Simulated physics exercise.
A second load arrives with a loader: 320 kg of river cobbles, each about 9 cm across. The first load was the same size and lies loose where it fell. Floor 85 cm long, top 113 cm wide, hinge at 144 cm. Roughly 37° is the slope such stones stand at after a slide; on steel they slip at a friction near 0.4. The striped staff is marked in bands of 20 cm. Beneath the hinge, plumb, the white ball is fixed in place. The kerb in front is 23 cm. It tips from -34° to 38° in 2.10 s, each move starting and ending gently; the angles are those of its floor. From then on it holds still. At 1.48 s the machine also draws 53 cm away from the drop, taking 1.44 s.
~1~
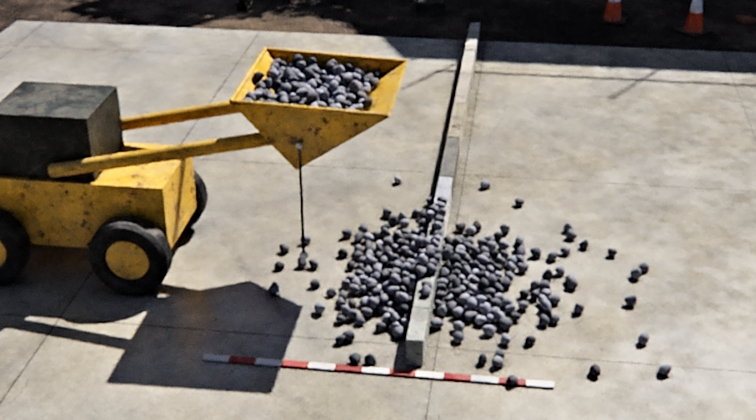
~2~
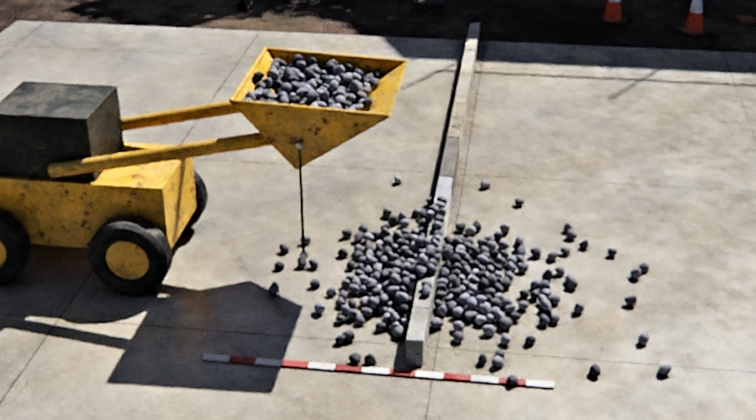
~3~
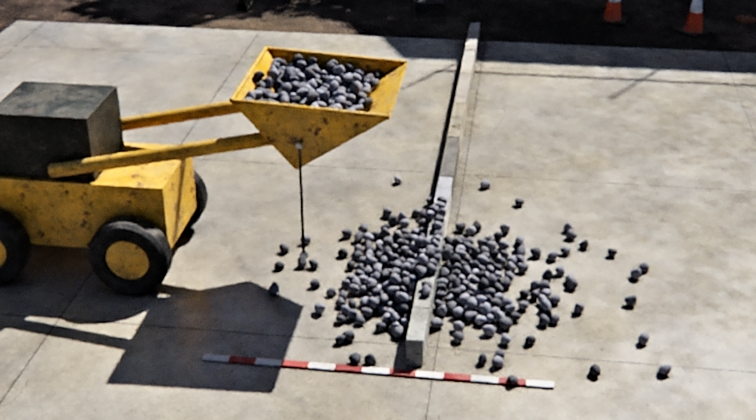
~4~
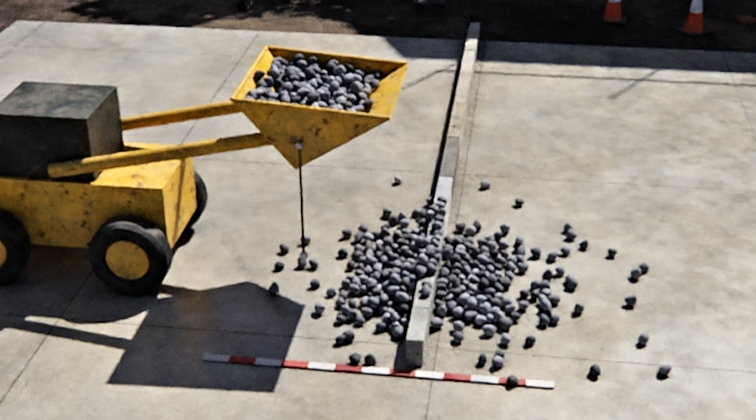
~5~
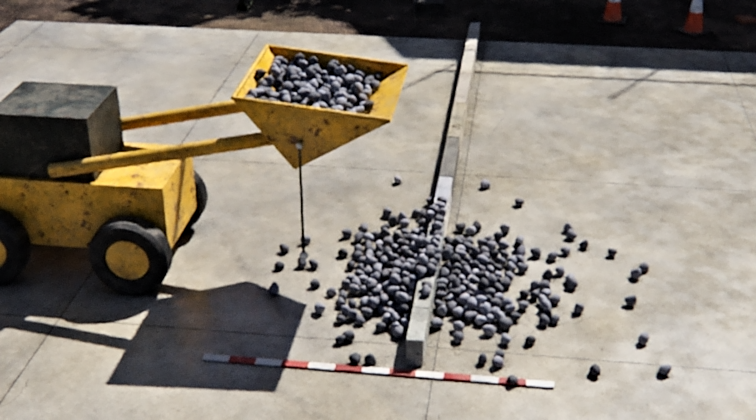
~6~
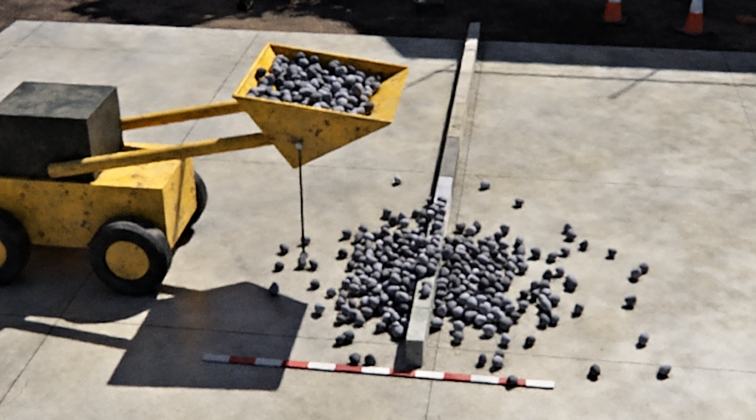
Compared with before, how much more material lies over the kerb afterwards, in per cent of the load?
Some 14 per cent of a load more.
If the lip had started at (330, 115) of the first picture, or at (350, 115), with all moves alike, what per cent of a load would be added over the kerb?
Some 0 percent first and 0 percent second.
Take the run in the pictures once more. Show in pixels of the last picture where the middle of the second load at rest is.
Middle: Approx. (390, 263) px.
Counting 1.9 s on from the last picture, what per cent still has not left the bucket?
Roughly 10 per cent of its load.
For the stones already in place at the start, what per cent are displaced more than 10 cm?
Roughly 15 % of them.
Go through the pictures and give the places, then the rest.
Lip at (389, 116), floor tilted -34°, highest stones at (303, 73). The earlier load is highest near (430, 241), 29 cm above ground level, 58 % on this side of the kerb, 42 % over the kerb, in the first picture.
Lip at (389, 116), floor tilted -34°, highest stones at (303, 73), in the second picture.
The bucket is at -33°, its lip at (389, 117); the top of the load is at (287, 70), in the third picture.
Lip at (390, 119), floor tilted -32°, highest stones at (287, 69), in the fourth picture.
The bucket is at -31°, its lip at (390, 121); the top of the load is at (288, 68), in the fifth picture.
The bucket is at -29°, its lip at (391, 123); the top of the load is at (287, 68), in the sixth picture.
Then, 1.2 s after the last picture the floor is at 27°; in per cent of one load, 95 in the bucket, 63 on this side of the kerb, 42 over the kerb; the foremost stones are at (626, 299).
Then, 1.9 s after the last picture the floor is at 38°; in per cent of one load, 10 in the bucket, 139 on this side of the kerb, 50 over the kerb; the foremost stones are at (626, 299).
Then, 3.0 s after the last picture the floor is at 38°; in per cent of one load, 0 in the bucket, 145 on this side of the kerb, 55 over the kerb; the foremost stones are at (626, 299).
Then, 5.7 s after the last picture the floor is at 38°; in per cent of one load, 0 in the bucket, 145 on this side of the kerb, 55 over the kerb; the foremost stones are at (626, 299). Net gain over the kerb, 14.
